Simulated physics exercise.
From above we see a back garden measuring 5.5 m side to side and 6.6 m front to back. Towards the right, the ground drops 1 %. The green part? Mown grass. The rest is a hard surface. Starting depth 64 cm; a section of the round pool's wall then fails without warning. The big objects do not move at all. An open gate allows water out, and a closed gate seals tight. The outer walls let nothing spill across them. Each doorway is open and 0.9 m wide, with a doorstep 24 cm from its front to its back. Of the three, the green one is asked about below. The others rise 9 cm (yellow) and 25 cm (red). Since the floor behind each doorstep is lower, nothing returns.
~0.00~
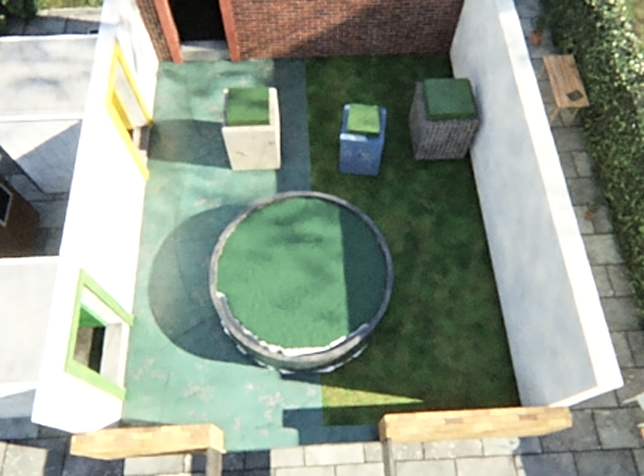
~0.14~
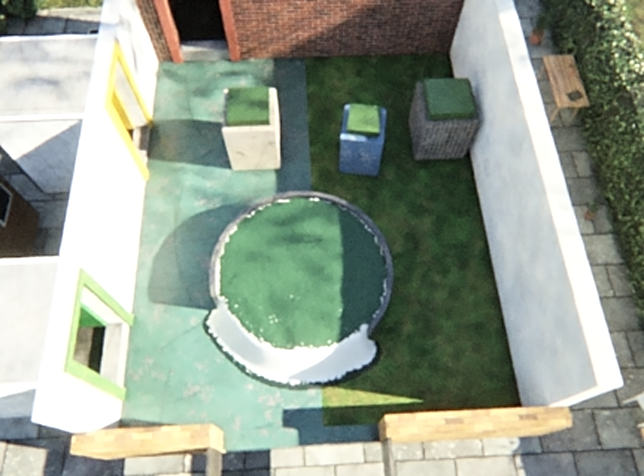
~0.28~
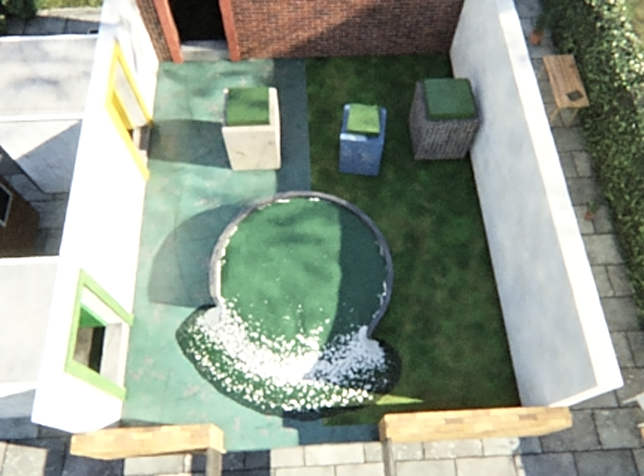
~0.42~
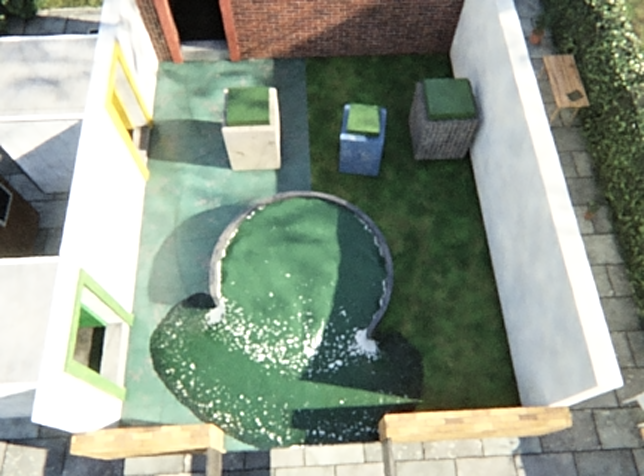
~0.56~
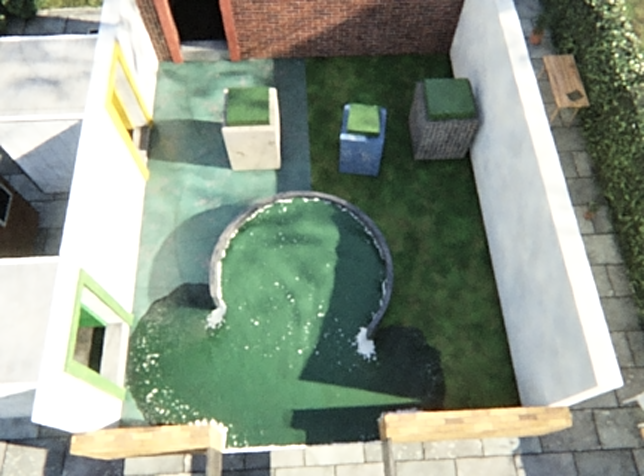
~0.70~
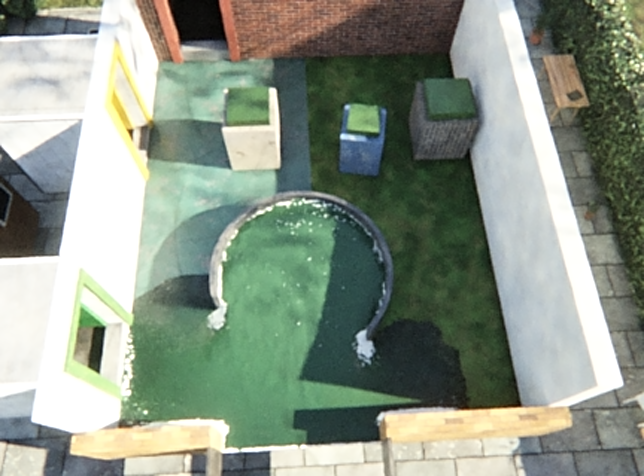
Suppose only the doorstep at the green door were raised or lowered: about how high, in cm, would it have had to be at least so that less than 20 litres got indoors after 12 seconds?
It would have had to be about 17 cm high.
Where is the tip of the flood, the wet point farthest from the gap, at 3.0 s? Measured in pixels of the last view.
In the last picture, around (147, 164).
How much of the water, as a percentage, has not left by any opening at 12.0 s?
About 38 %.
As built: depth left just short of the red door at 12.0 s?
Some 2.5 cm.
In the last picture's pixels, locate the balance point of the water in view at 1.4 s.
The water is centred around (285, 326) in the last picture's pixels.
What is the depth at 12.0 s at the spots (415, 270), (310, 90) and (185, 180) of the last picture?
Respectively 4 cm, 3 cm and 3 cm.
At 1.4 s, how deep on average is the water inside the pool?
About 32 cm.
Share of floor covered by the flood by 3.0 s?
Close to 45 per cent is wet.
After 1.4 s water covers 25 % of the floor, deepest (42 cm) near (132, 435); 22 cm at the green door, 0 litres in over its 22 cm doorstep.
After 3.0 s water covers 45 % of the floor, deepest (21 cm) near (132, 435); 16 cm at the green door, 4 litres in over its 22 cm doorstep.
After 12.0 s water covers 95 % of the floor, deepest (6 cm) near (469, 170); 1 cm at the green door, 5 litres in over its 22 cm doorstep.
At the green door as built, the water arrived by 0.7 s and peaked near 23 cm at 1.6 s.
With a doorstep of 15.5 cm, 27 litres would have come in within the 12 s; with 21.5 cm, 5 litres. So under 20 litres takes about 17 cm.
